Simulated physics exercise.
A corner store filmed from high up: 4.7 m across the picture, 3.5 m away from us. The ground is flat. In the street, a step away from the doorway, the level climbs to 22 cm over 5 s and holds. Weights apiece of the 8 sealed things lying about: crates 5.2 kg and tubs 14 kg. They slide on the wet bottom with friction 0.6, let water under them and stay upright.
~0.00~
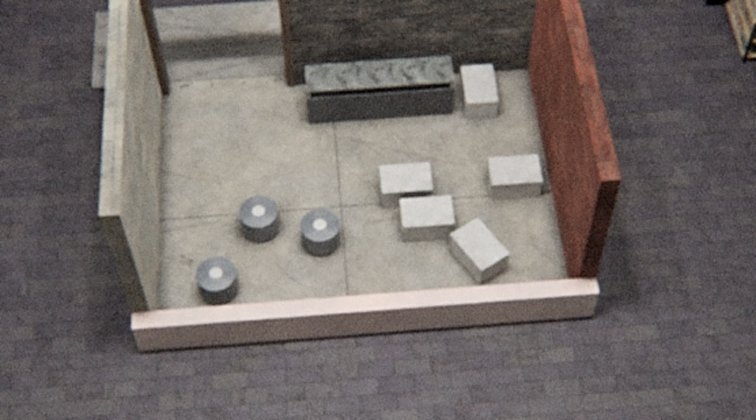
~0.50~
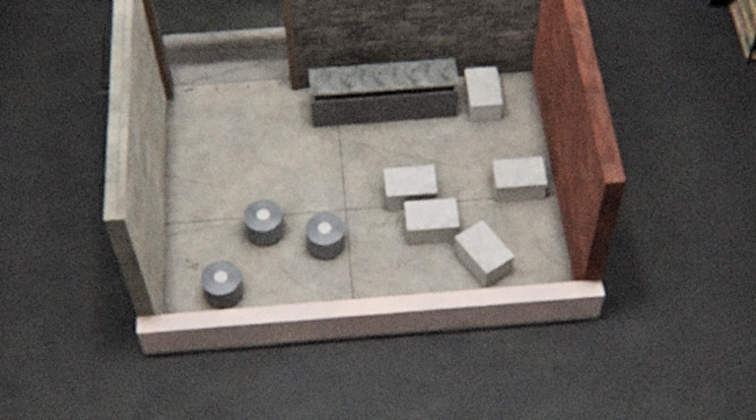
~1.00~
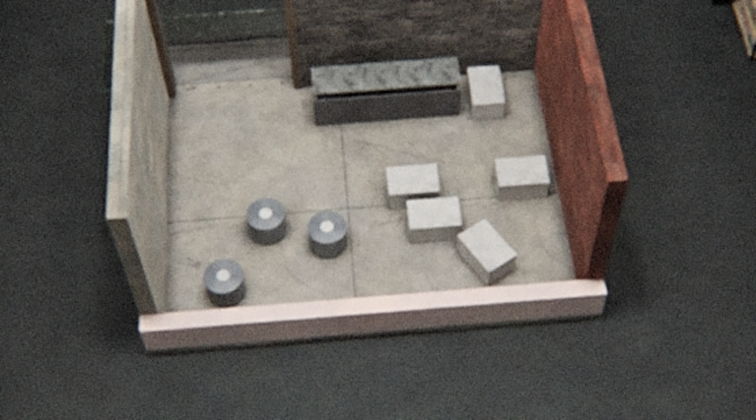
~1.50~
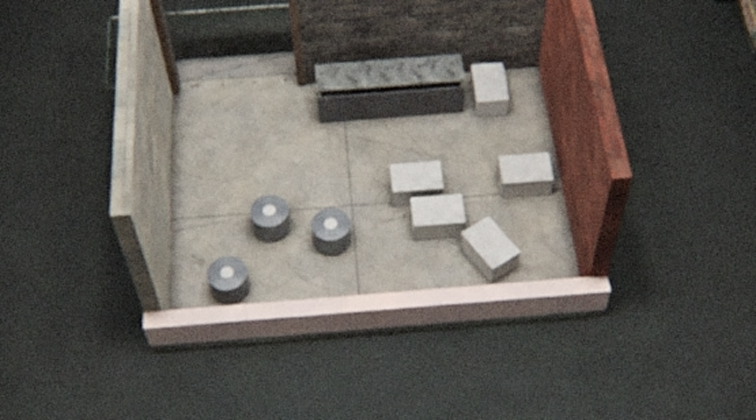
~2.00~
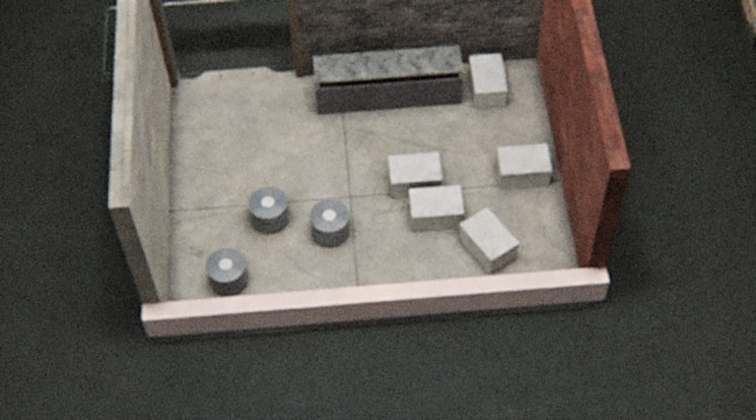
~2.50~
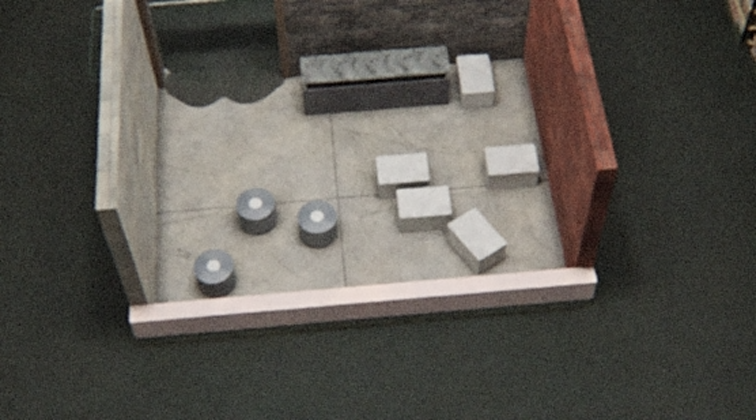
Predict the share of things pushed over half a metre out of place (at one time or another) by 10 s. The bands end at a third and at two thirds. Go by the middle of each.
It is two thirds or more.
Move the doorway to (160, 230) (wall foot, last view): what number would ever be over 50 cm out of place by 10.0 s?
Then 6.
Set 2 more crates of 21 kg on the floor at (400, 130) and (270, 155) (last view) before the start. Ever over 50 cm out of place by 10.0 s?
In that order: Short of it, more.
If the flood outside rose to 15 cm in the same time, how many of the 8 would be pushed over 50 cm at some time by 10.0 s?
Then 2.
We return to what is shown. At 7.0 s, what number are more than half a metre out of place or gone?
By then 0.
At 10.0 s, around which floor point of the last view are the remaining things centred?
At about (470, 171).
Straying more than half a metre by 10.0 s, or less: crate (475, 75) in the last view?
It is under.
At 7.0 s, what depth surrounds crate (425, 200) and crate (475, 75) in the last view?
Roughly 3 and 0 cm.
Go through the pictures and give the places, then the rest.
In the first frame, a crate at (406, 178) rests on the ground; a crate at (480, 84), on the bottom; water covers 0.0 m2; 0 of 8 have shifted.
In the second frame, a crate at (410, 181) rests on the ground; a crate at (484, 86) rests on the ground; water covers 0.0 m2; 0 of 8 have shifted.
In the third frame, a crate at (413, 179), on the bottom; a crate at (486, 85) rests on the ground; 0.0 m2 under water; 0 of 8 have shifted.
In the fourth frame, a crate at (417, 176), on the bottom; a crate at (490, 82) rests on the ground; 0.0 m2 under water; 0 of 8 have shifted.
In the fifth frame, a crate at (415, 168) rests on the ground; a crate at (488, 73), on the bottom; water covers 0.0 m2; 0 of 8 have shifted.
In the sixth frame, a crate at (403, 168), on the bottom; a crate at (475, 74) rests on the ground; water covers 0.4 m2; 0 of 8 have shifted.
After 3.5 s 0 of 8 are over 50 cm from their spots; 0 afloat.
After 4.5 s 0 of 8 are over 50 cm from their spots; 0 afloat.
After 7.0 s 0 of 8 are over 50 cm from their spots; 2 afloat.
After 10.0 s 7 of 8 are over 50 cm from their spots, and 7 have been at some point; 6 afloat.
